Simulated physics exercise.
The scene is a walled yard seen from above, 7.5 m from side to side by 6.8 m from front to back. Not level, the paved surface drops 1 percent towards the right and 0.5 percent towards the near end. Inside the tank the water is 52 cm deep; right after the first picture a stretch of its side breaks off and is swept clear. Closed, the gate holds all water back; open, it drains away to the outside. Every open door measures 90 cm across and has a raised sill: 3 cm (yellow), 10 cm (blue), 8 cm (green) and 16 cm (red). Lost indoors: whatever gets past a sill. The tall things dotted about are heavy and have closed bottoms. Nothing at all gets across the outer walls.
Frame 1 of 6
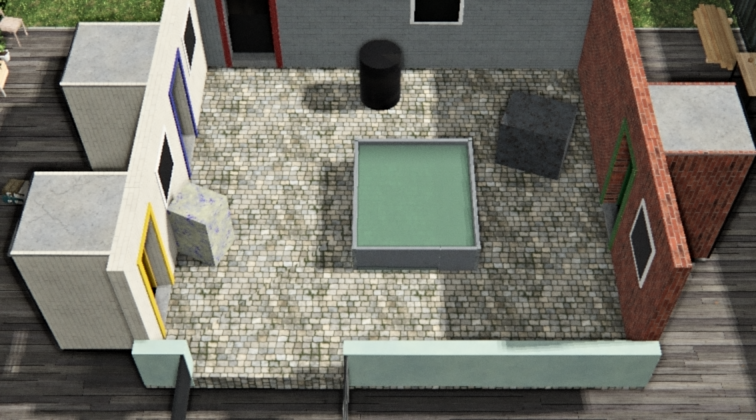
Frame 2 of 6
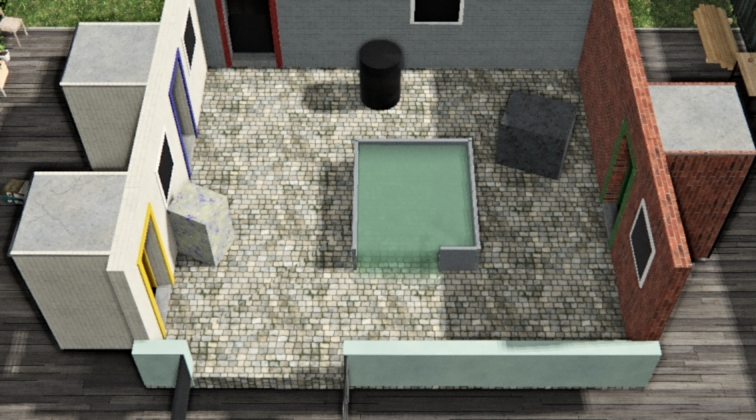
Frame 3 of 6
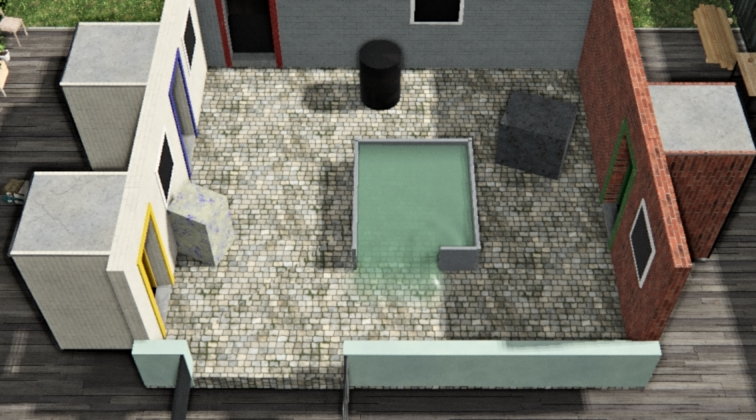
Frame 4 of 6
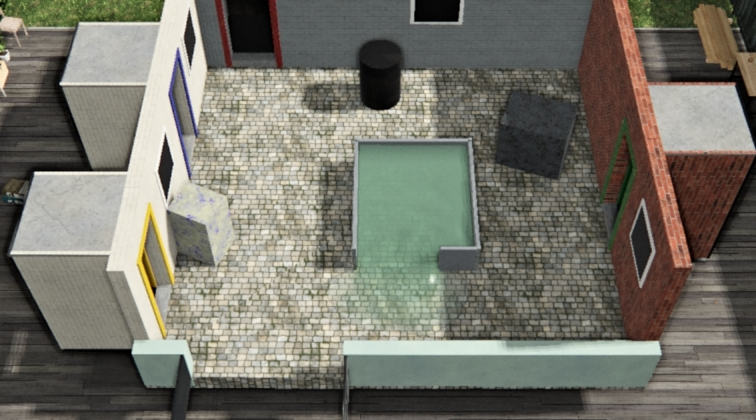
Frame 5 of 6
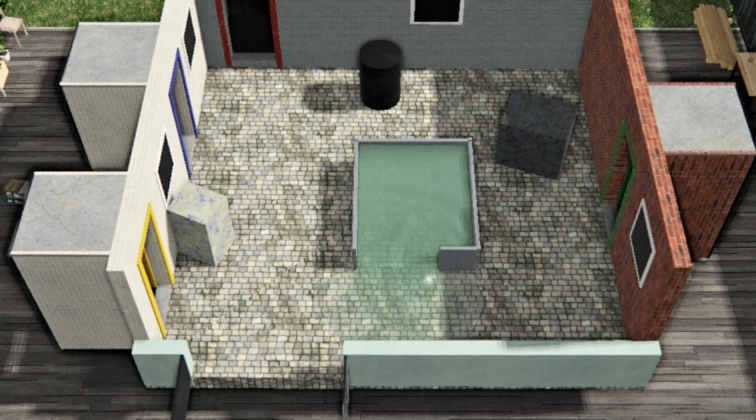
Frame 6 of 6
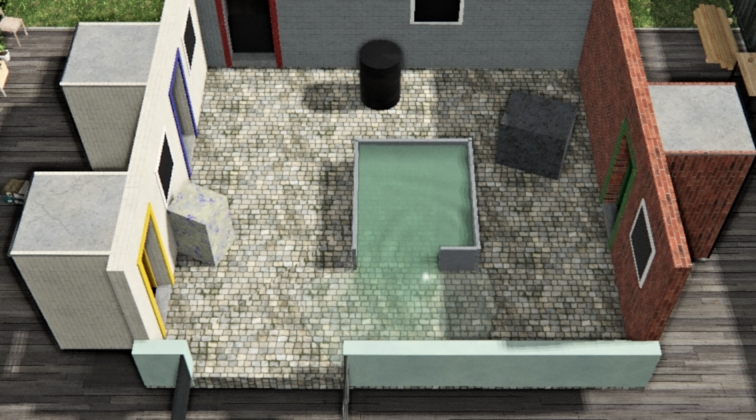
We see a walled, paved yard from above with a raised tank of still, greenish water; part of the tank's near side disappears, and water pours through the gap, spreading in a thin sheet over the paving towards the near wall.
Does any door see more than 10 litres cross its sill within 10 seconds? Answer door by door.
Taking each door, the yellow door does; the blue door does not; the green door does not; the red door does not.
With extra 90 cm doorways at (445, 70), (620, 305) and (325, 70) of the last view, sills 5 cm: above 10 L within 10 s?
In sequence the answers are less than that, more than that and less than that.
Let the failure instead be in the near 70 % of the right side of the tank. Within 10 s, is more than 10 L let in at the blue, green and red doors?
Then it goes blue fine, green too high, red fine.
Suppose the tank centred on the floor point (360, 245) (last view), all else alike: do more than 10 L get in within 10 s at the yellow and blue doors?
For the yellow door, the amount is acceptable; for the blue door, the amount is acceptable.
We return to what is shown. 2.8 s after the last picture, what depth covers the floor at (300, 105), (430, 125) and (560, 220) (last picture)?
Roughly 0, 0, 0 cm.
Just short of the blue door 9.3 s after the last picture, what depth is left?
Roughly 0.0 centimetres.
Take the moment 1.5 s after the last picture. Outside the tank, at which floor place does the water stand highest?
Close to pixel (387, 364).
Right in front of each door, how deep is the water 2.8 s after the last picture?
Measured in centimetres, the yellow door gives 8, the blue door 0, the green door 5 and the red door 0.
Then, 0.7 s after the last picture water covers 15 % of the floor and is deepest (36 cm) near (387, 364); yellow door not reached, blue door not reached, green door not reached, red door not reached.
Then, 1.5 s after the last picture water covers 20 % of the floor and is deepest (34 cm) near (387, 364); yellow door not reached, blue door not reached, green door not reached, red door not reached.
Then, 2.8 s after the last picture water covers 30 % of the floor and is deepest (26 cm) near (625, 366); yellow door 8 cm at the sill, 1 L in, blue door not reached, green door 5 cm at the sill, 0 L in, red door not reached.
Then, 5.3 s after the last picture water covers 45 % of the floor and is deepest (16 cm) near (614, 366); yellow door 8 cm at the sill, 45 L in, blue door not reached, green door 7 cm at the sill, 0 L in, red door not reached.
Then, 9.3 s after the last picture water covers 65 % of the floor and is deepest (10 cm) near (625, 366); yellow door 4 cm at the sill, 76 L in, blue door not reached, green door 7 cm at the sill, 0 L in, red door not reached.
